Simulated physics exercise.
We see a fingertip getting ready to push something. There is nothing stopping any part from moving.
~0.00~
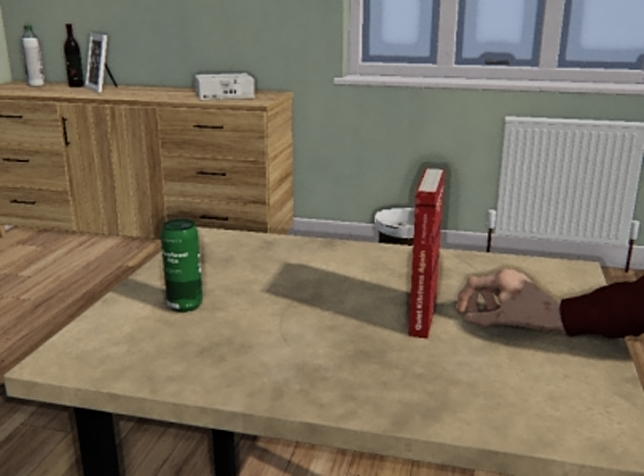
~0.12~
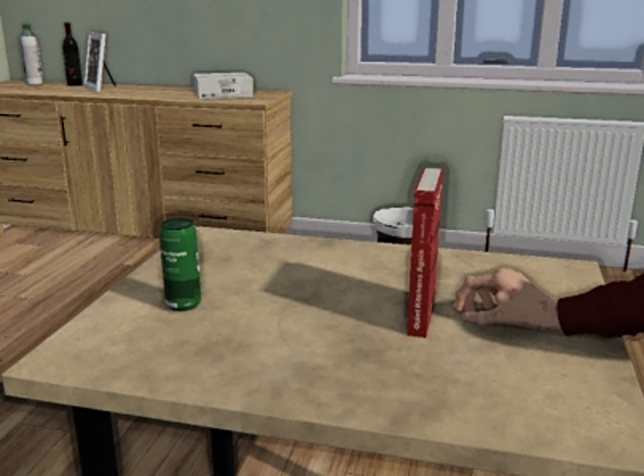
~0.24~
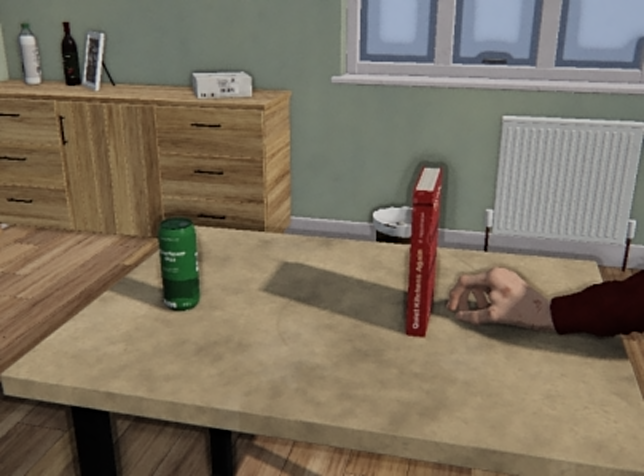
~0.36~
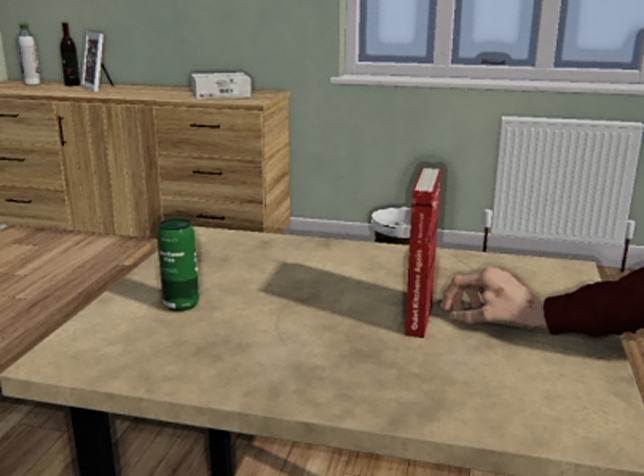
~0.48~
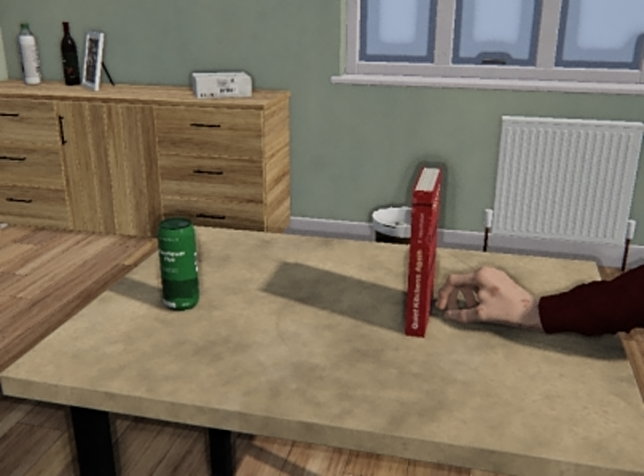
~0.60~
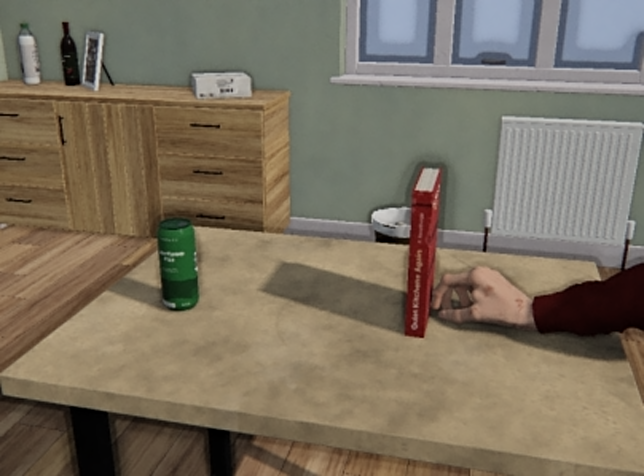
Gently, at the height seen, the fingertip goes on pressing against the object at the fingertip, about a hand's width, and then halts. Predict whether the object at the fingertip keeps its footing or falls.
Keeps its footing.
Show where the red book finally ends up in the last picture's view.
It ends up near (349, 243).
Around 1.50 s, red book displaced a little near (390, 247).
Around 2.40 s, red book displaced about its own width near (351, 243).
Finally (4.5 s), moved from the start, red book. Final places as the last picture's camera would see them, red book near (349, 243).
